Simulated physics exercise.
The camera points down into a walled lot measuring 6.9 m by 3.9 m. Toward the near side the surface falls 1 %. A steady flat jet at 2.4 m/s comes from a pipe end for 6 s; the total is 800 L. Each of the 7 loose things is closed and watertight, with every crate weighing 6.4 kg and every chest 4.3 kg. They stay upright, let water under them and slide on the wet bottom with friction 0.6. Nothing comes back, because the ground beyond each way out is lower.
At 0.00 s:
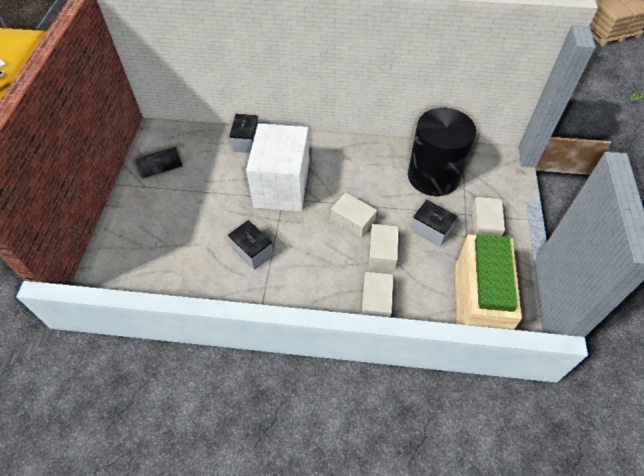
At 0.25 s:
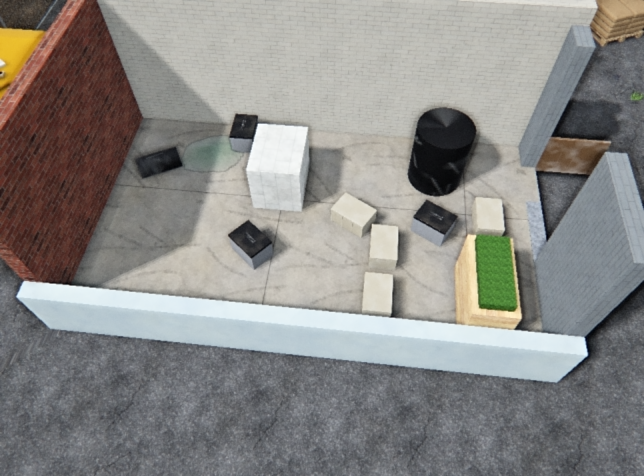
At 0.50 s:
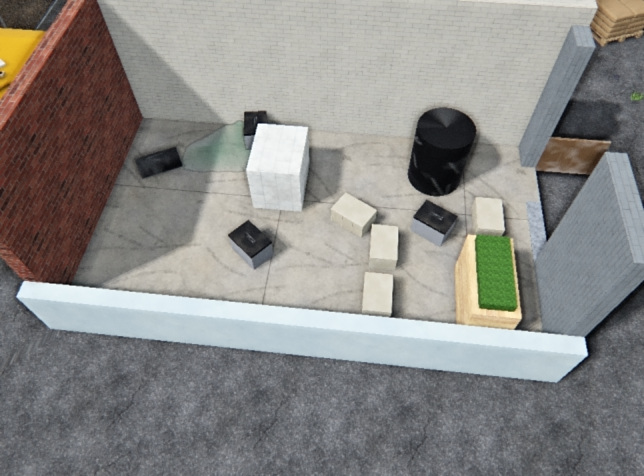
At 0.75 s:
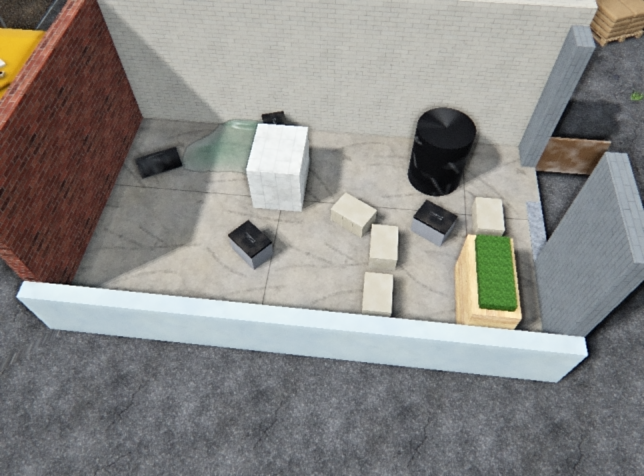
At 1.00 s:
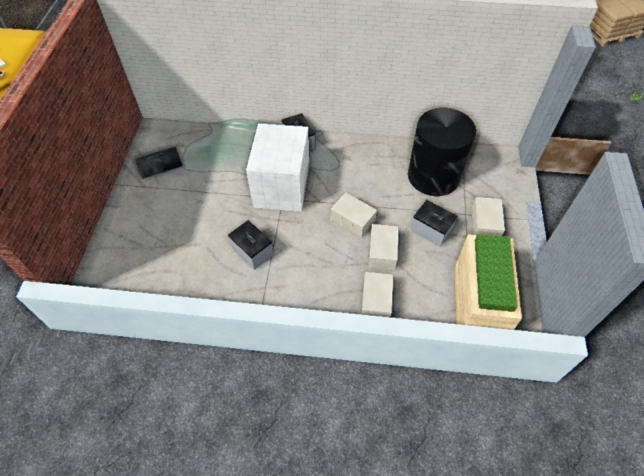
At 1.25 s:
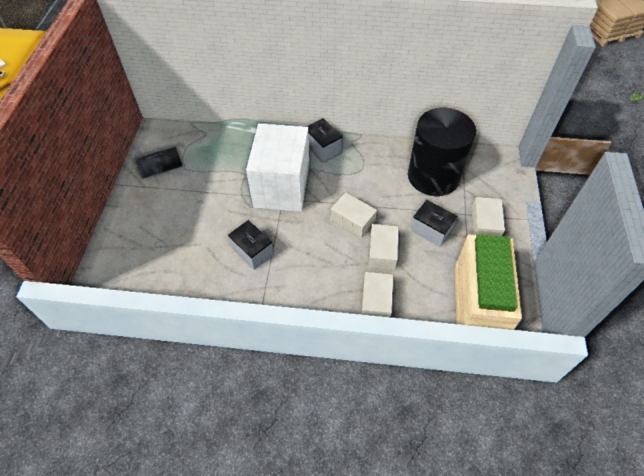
In a walled lot with a pale stone floor, a thin sheet of water appears near the back left and spreads rightward behind a white block, while a small dark box slides right along the back wall; the other boxes stay still.
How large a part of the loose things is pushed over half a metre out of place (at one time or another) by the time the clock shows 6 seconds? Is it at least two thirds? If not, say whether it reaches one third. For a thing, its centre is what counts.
I'd say it tops out below one third.
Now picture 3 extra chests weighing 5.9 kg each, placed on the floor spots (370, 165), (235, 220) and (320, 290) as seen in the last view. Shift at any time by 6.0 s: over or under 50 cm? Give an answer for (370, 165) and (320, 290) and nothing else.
Going in order, that's too far and then not that far.
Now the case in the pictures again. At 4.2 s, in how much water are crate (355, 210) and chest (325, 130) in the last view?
Roughly 2 and 4 cm.
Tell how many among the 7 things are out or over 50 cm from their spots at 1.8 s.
Count then: 1.
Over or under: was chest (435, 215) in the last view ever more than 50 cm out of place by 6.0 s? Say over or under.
It goes above it.
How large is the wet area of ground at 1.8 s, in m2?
About 5.0 m2.
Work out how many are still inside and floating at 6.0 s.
By my count, 3.
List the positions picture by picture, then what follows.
A chest at (244, 125) rests on the ground; a crate at (354, 209), on the bottom; 0.0 m2 under water; 0 of 7 have shifted, in the first picture.
A chest at (244, 125) rests on the ground; a crate at (354, 209), on the bottom; 0.7 m2 under water; 0 of 7 have shifted, in the second picture.
A chest at (255, 122), on the bottom, 21 cm from its start; a crate at (354, 209) rests on the ground; 1.3 m2 under water; 1 of 7 have shifted, in the third picture.
A chest at (275, 123), on the bottom, 55 cm from its start; a crate at (354, 209) rests on the ground; 1.8 m2 under water; 1 of 7 have shifted, in the fourth picture.
A chest at (298, 126), on the bottom, 95 cm from its start; a crate at (354, 209) rests on the ground; 2.4 m2 under water; 1 of 7 have shifted, in the fifth picture.
A chest at (323, 131), afloat, 140 cm from its start; a crate at (354, 209), on the bottom; 3.1 m2 under water; 1 of 7 have shifted, in the sixth picture.
After 1.8 s 1 of 7 are over 50 cm from their spots; 0 afloat.
After 2.7 s 1 of 7 are over 50 cm from their spots; 0 afloat.
After 4.2 s 2 of 7 are over 50 cm from their spots; 1 afloat.
After 6.0 s 2 of 7 are over 50 cm from their spots, and 2 have been at some point; 3 afloat.
